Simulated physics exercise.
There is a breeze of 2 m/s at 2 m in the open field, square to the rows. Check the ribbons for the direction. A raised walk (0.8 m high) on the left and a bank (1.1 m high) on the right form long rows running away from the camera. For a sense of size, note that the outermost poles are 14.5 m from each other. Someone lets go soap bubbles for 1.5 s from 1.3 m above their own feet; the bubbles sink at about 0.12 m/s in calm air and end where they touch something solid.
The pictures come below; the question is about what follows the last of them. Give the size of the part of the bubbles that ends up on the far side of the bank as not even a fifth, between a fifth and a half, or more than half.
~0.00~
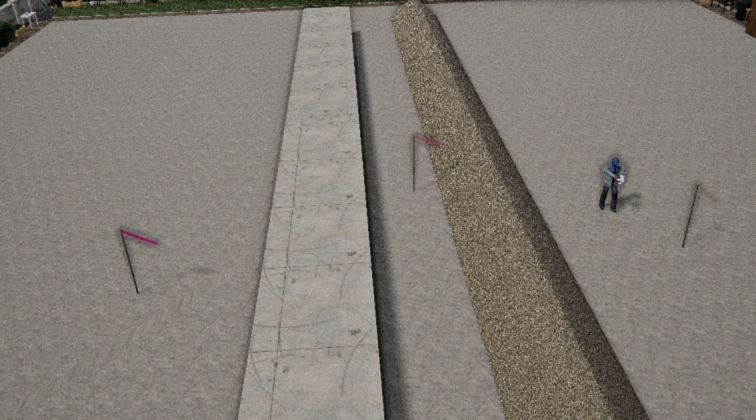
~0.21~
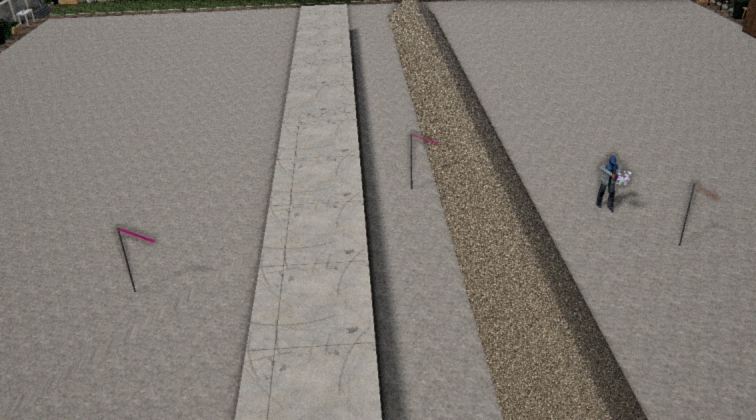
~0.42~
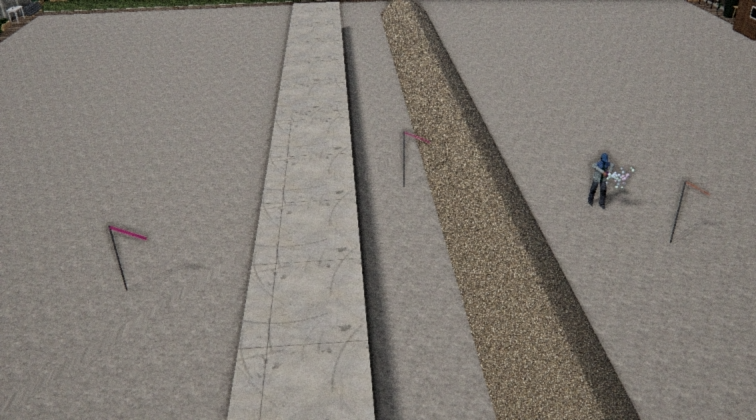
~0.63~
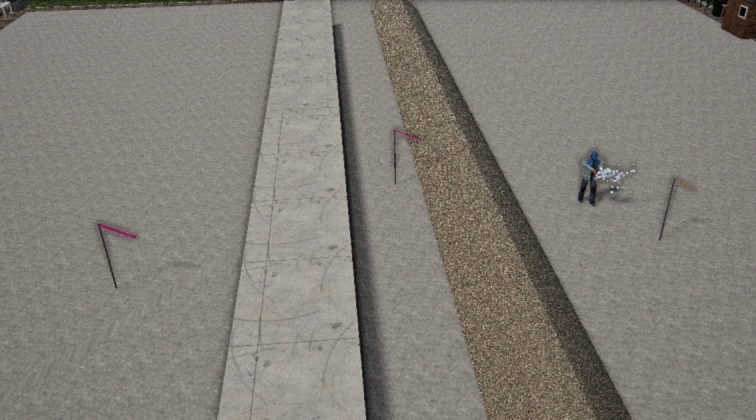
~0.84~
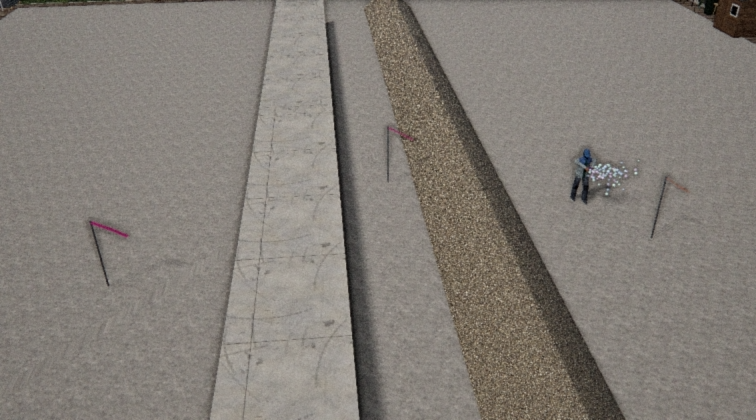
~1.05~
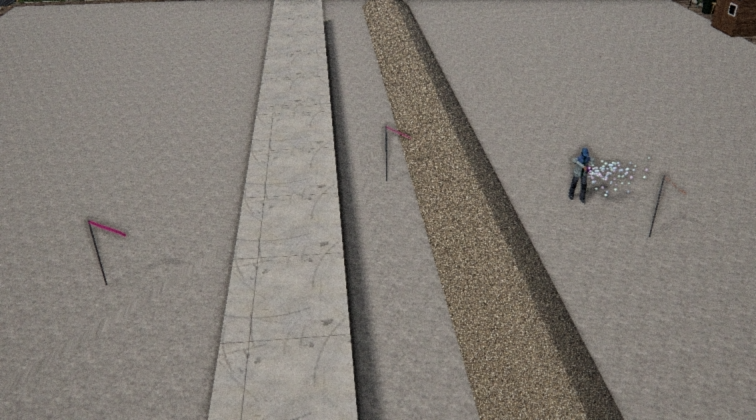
The part of the bubbles that ends up on the far side of the bank is less than a fifth.
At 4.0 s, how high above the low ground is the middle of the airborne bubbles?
About 0.6 m high.
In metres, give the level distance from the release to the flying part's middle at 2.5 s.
The distance is close to 1.0 m.
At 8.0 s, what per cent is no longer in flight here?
50 %.
After 2.5 s, 99 % is in the air or yet to come; 0 % is beyond the bank; the middle of what still flies is 0.9 m above the low ground, near (628, 182).
After 4.0 s, 91 % is in the air or yet to come; 0 % is beyond the bank; the middle of what still flies is 0.6 m above the low ground, near (646, 191).
After 8.0 s, 48 % is in the air or yet to come; 0 % is beyond the bank; the middle of what still flies is 0.5 m above the low ground, near (712, 189).
After 20.0 s, 9 % is in the air or yet to come; 0 % is beyond the bank.
After 45.0 s, 0 % is in the air or yet to come; 0 % is beyond the bank.
